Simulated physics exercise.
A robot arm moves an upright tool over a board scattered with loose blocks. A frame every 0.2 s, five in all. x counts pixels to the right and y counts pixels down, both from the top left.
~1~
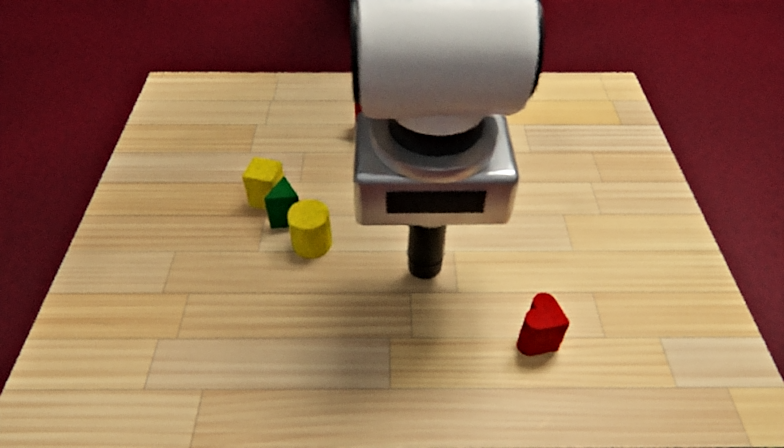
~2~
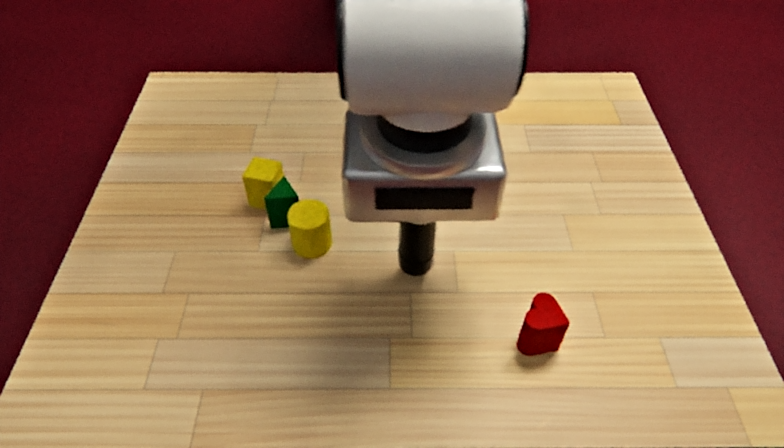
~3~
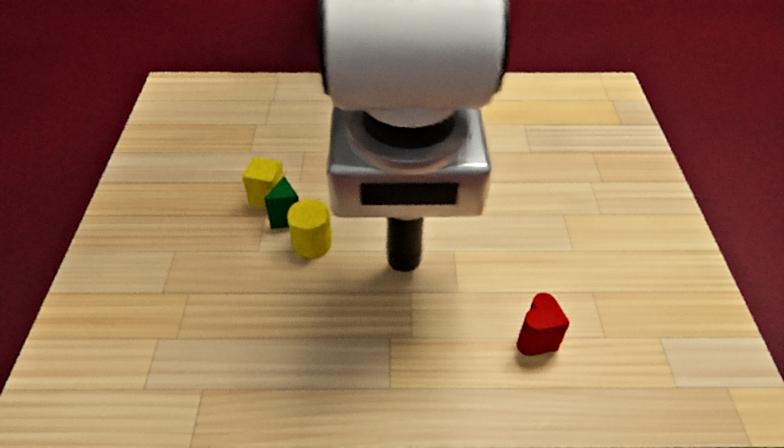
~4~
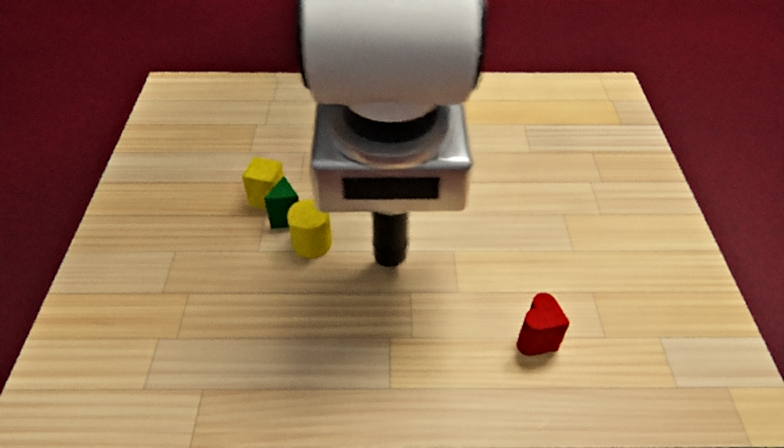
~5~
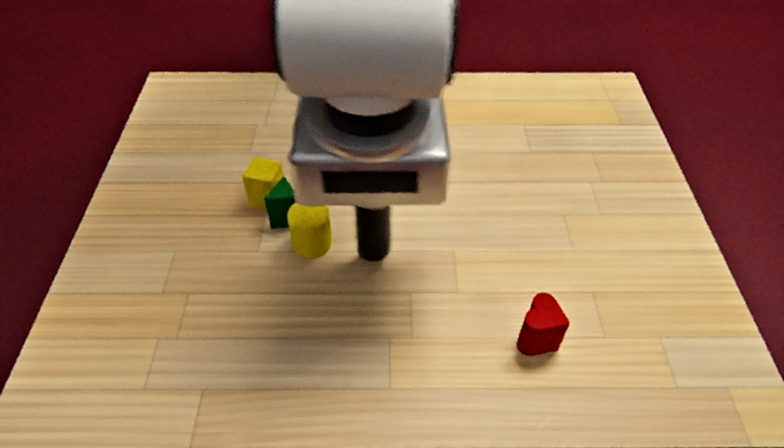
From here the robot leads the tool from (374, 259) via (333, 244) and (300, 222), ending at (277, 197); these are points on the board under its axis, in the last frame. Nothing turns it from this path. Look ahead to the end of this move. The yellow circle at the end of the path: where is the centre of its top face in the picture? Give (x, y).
I'd place it at (257, 204), taking the centre of its top.
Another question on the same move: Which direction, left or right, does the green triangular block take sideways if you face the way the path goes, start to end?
Measured against the direction from start to end, the green triangular block shifts toward the right-hand side.
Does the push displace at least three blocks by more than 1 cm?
I believe so.
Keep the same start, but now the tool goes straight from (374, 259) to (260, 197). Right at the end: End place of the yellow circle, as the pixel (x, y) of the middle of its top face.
It is at (264, 209).
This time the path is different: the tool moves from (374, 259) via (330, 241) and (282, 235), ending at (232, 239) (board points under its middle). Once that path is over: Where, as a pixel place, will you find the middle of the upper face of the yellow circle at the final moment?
Final place: (184, 221).
The first path, step by step. One third of the way, tool (331, 234); yellow circle (291, 209).
Two thirds of the way, tool (297, 212); yellow four-sided block (253, 164); green triangular block (269, 178); yellow circle (258, 205).
At the end, tool (275, 187); yellow four-sided block (234, 154), turned 20° anticlockwise; green triangular block (258, 152), turned 30° anticlockwise; yellow circle (257, 204).
